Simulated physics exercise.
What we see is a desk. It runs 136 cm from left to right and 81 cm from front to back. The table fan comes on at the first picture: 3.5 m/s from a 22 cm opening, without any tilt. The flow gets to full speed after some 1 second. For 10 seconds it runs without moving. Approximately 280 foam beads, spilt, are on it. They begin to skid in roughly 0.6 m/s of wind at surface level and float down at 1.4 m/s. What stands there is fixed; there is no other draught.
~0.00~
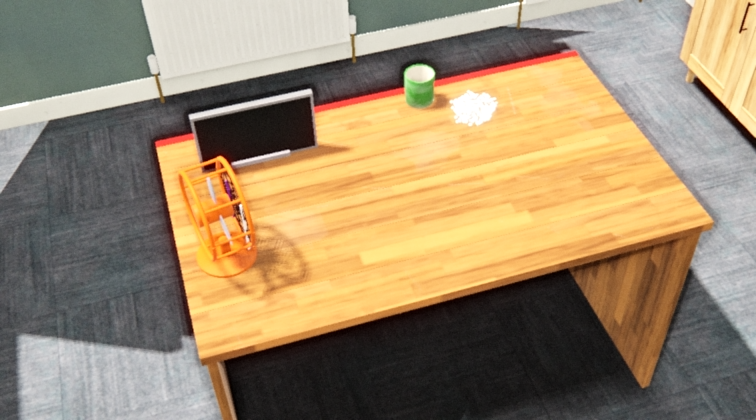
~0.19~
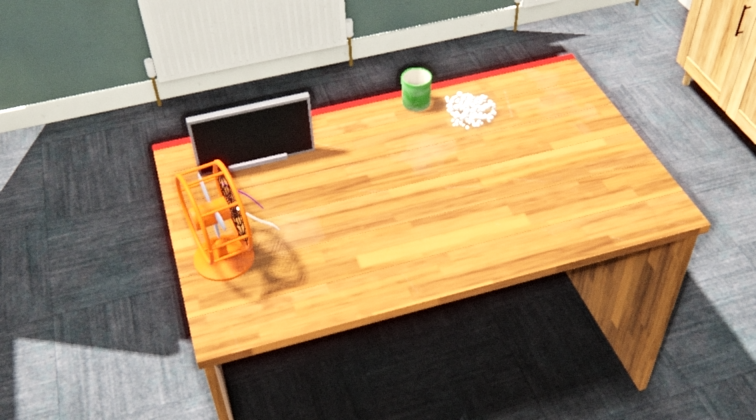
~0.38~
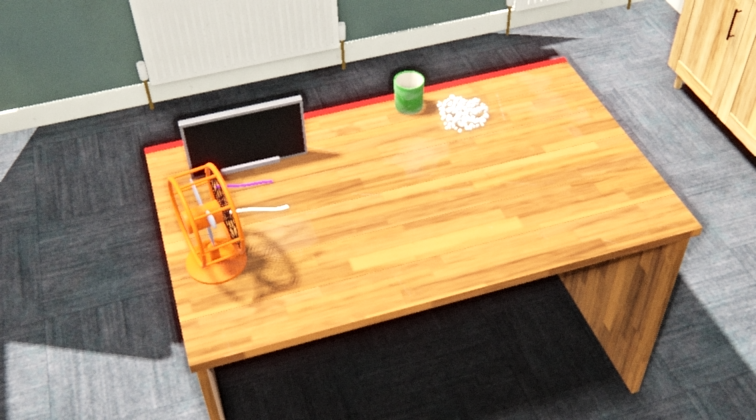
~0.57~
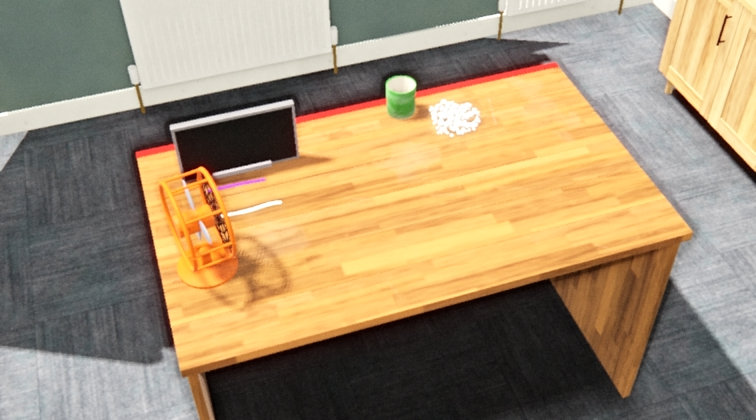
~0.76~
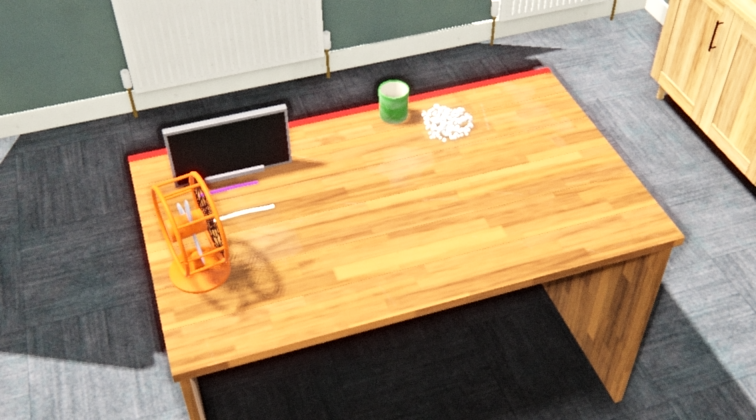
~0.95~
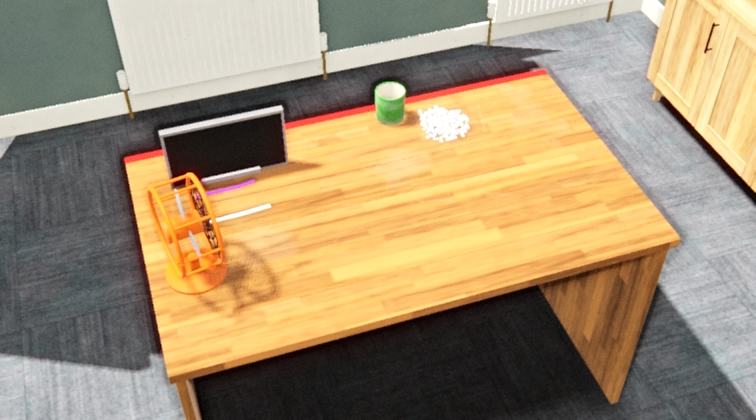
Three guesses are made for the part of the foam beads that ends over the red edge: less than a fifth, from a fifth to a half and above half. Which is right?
The share is a majority.
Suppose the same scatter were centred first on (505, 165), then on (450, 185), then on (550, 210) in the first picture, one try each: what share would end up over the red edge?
1 %, 1 %, 0 %.
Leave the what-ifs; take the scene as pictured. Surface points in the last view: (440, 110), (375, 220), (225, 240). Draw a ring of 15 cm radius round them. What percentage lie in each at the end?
I would say some 10 %, 0 % and 0 % respectively.
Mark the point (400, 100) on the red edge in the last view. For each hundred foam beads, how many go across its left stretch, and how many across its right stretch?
Estimate: Left ~ 0 %; right ~ 90 %.
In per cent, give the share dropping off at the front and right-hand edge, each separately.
About 0 per cent at the front edge and 1 per cent at the right-hand edge.
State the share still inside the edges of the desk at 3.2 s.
The remaining share is about 10 %.
After 2.0 s, 84 % are over the red edge; the middle of those still in play is near (427, 96); 87 % have settled or left.
After 3.2 s, 87 % are over the red edge; 93 % have settled or left.
After 5.5 s, 87 % are over the red edge; 94 % have settled or left.
After 10.0 s, at the end, 87 % are over the red edge.
